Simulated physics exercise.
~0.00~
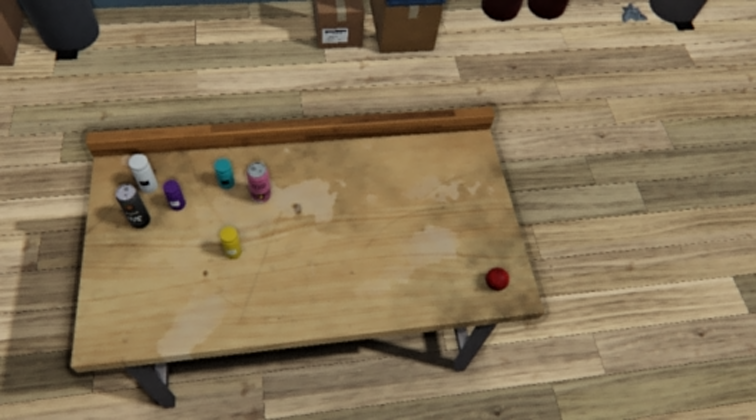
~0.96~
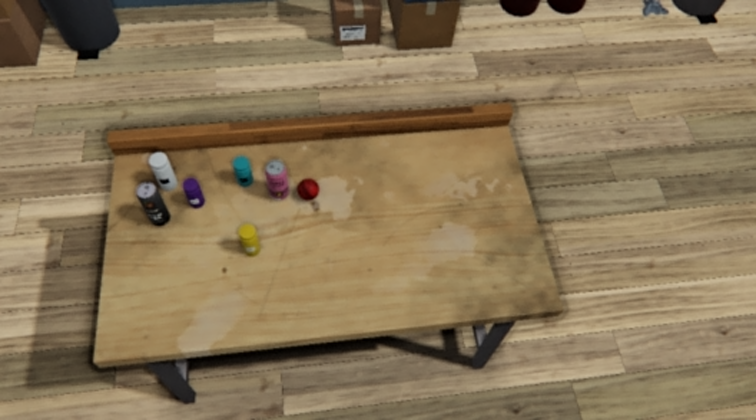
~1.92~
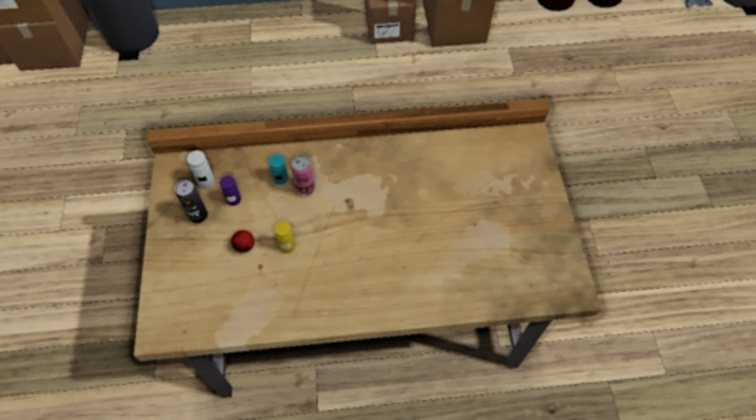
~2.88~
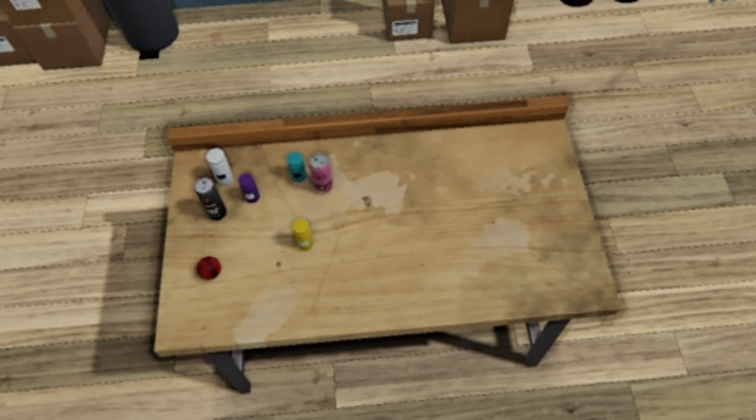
The clip opens on a wooden table seen from above, with a raised strip along its far edge, a red ball near the right end, and a cluster of small cans and shakers toward the left. The ball travels left across the tabletop until it is just beside the pink can. The pink can then shifts slightly left toward the turquoise shaker, staying upright, while the ball heads down and left, to the left of the yellow shaker. It ends up still on the table, below the black can, with the other containers standing in their places.
